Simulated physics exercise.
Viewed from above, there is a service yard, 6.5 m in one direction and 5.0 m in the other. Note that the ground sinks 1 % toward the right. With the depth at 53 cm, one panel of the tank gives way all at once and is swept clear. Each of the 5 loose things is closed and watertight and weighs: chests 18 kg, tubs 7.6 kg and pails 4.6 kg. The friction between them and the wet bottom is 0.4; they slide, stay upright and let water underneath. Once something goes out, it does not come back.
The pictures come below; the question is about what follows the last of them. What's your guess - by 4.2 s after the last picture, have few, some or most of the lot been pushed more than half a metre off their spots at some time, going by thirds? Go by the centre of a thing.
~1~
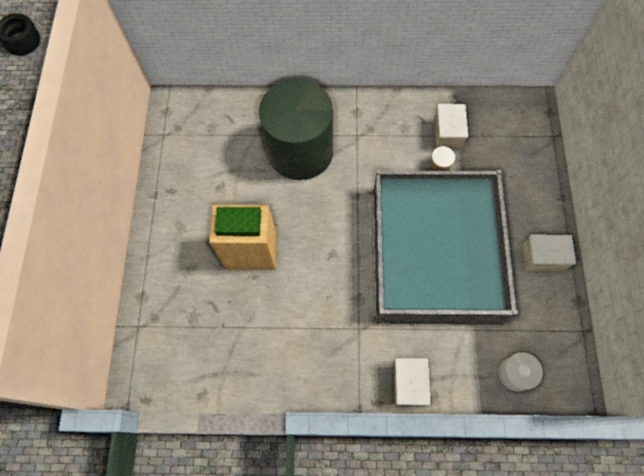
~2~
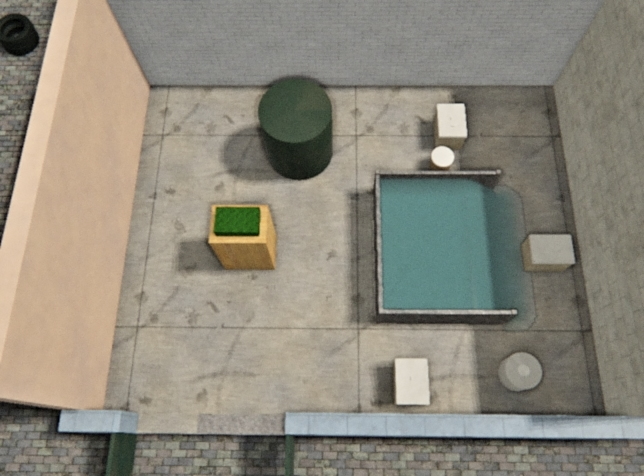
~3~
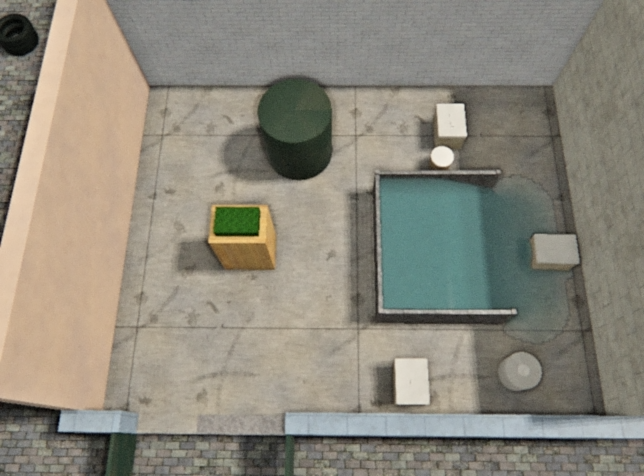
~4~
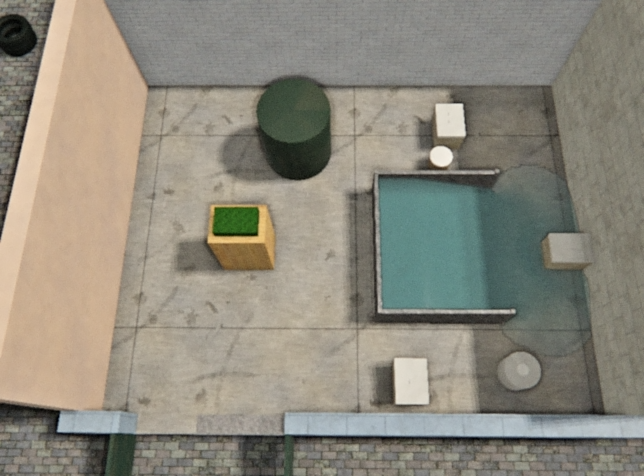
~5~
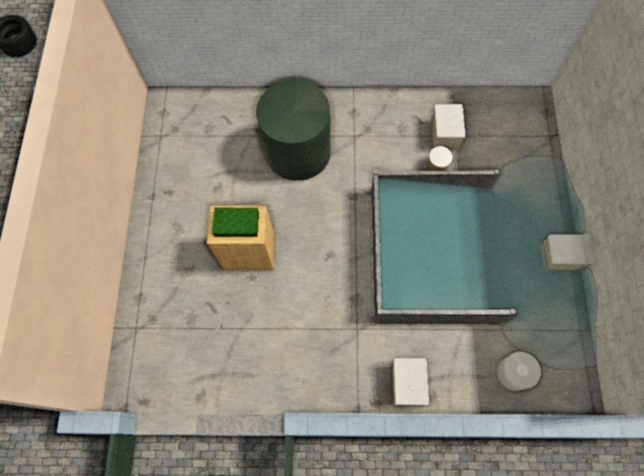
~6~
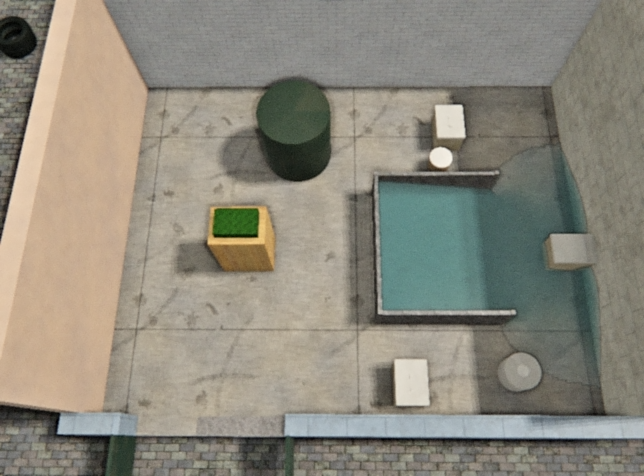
I'd guess most, two thirds or more.
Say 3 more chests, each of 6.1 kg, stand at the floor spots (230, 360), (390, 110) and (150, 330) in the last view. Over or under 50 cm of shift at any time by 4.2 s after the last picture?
So it's gets above, then gets above, then stays below.
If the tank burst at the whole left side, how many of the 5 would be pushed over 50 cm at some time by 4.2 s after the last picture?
Then the count would be 0.
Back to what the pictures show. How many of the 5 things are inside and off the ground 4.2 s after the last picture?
2.
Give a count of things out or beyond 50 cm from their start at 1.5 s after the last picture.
By then 0.
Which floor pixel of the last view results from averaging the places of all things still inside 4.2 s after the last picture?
Somewhere near (393, 258).
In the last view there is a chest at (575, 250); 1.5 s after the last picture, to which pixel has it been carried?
Position: About (548, 257).
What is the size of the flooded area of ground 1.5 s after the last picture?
Close to 11.0 m2, I'd say.
Then, 0.4 s after the last picture 0 of 5 are over 50 cm from their spots; 1 afloat.
Then, 1.5 s after the last picture 0 of 5 are over 50 cm from their spots; 1 afloat.
Then, 2.8 s after the last picture 3 of 5 are over 50 cm from their spots; 2 afloat.
Then, 4.2 s after the last picture 4 of 5 are over 50 cm from their spots, and 4 have been at some point; 2 afloat.
